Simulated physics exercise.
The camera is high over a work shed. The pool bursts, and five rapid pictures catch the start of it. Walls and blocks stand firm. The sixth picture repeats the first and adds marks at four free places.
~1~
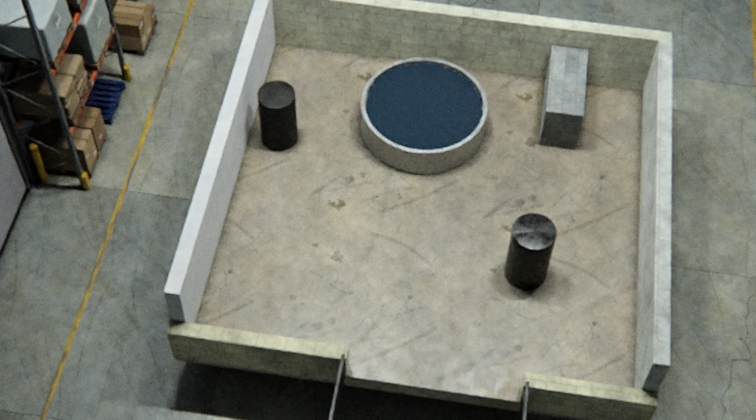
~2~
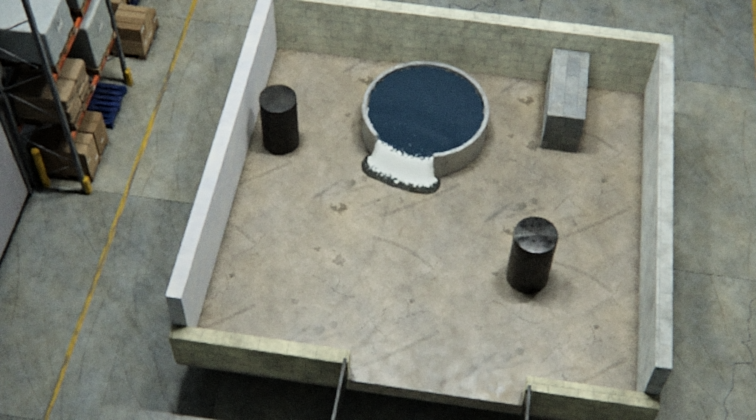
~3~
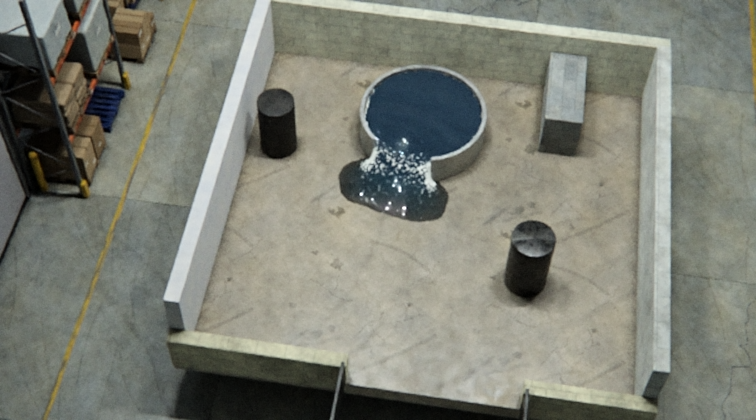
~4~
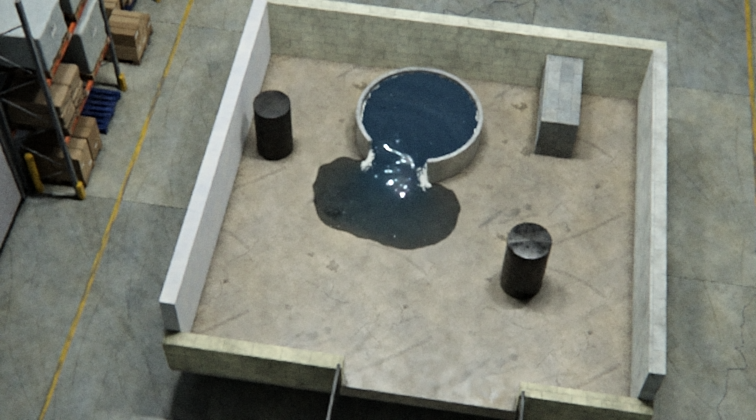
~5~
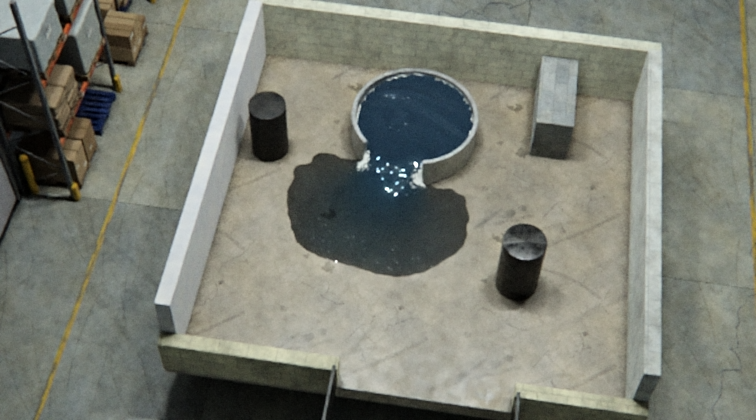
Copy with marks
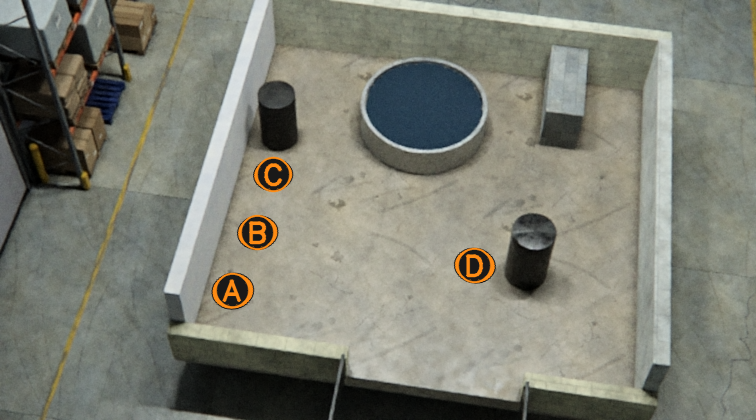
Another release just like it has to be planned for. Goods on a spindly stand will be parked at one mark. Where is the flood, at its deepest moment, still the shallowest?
Best: D.
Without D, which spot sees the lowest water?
Spot C.
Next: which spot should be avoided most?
That is spot A.
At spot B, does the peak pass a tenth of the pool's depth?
Yes, clearly.
On the marked copy, A at (232, 290); B at (257, 232); C at (273, 174); D at (474, 265).
For spot A, the water peaks at about 46 % of the depth that stood in the pool.
For spot B, the water peaks at about 31 % of the depth that stood in the pool.
For spot C, the water peaks at about 16 % of the depth that stood in the pool.
For spot D, the water peaks at about 7 % of the depth that stood in the pool.
